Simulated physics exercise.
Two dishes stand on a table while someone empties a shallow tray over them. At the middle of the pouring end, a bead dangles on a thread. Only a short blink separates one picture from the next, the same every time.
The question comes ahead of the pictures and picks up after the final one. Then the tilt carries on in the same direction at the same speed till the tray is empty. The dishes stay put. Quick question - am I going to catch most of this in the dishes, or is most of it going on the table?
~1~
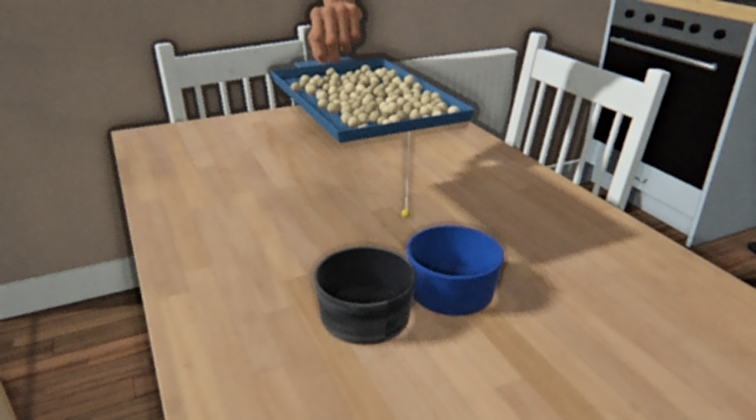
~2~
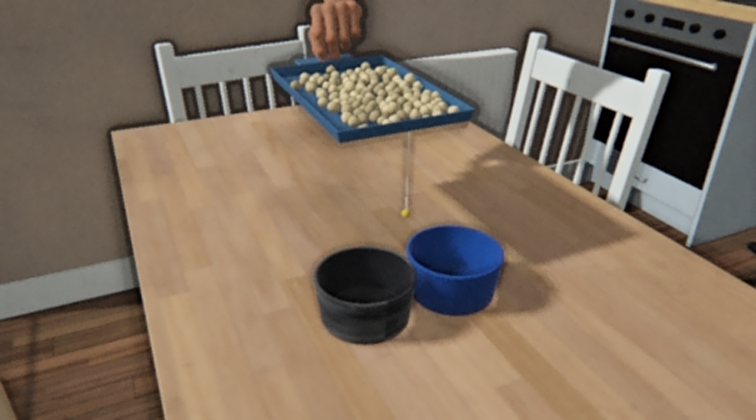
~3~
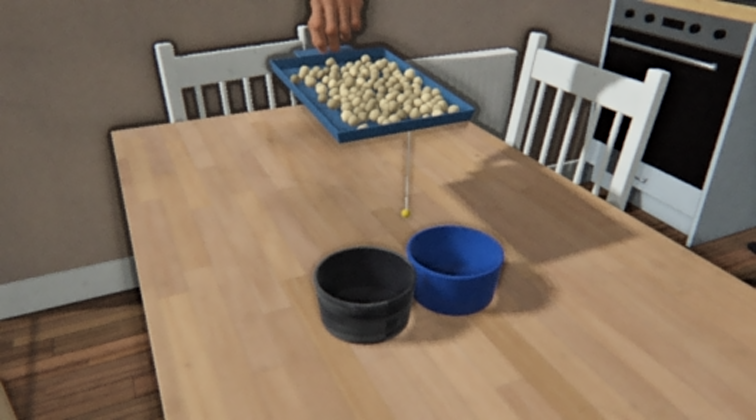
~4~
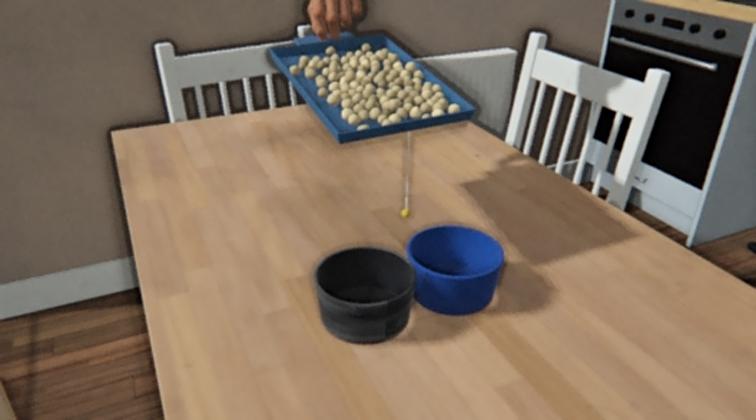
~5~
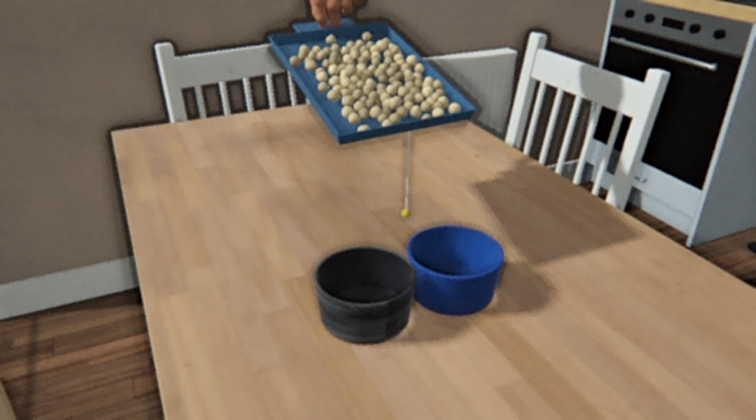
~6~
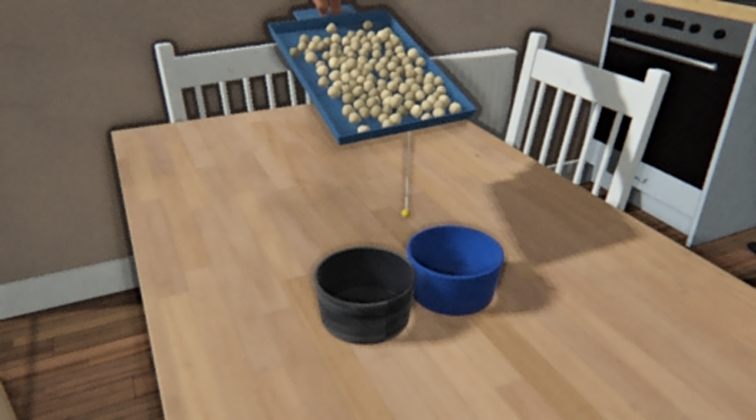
Basically it's a mostly caught load, that one.
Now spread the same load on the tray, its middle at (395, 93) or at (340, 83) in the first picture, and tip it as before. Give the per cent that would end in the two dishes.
Close to 90 and close to 80 per cent.
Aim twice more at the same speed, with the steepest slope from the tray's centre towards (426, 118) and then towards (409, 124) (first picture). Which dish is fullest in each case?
I'd say the one to the right first, then the one to the right.
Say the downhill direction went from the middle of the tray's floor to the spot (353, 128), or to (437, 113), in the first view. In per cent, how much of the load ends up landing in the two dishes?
The first try gives close to 30 percent; the next gives 20 percent.
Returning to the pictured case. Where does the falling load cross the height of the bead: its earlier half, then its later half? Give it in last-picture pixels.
I'd say close to (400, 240) at first and close to (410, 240) later on.
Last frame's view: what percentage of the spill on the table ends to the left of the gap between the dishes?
Estimate: About 70 percent.
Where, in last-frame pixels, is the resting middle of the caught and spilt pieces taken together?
At about (420, 291), give or take.
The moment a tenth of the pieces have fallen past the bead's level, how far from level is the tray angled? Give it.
Near 110 degrees.
Soon, tray tipped steeply; nearly all on the tray; a stray few in the right dish; a stray few in the air.
A while on, tray tipped past a quarter turn; nearly all on the tray; a stray few in the left dish; a stray few in the right dish; a stray few outside both; a stray few in the air.
Towards the end, tray tipped past a quarter turn; about a third in the left dish; about half in the right dish; a small part outside both.
Finally, tray tipped past a quarter turn; about a third in the left dish; about half in the right dish; a small part outside both.
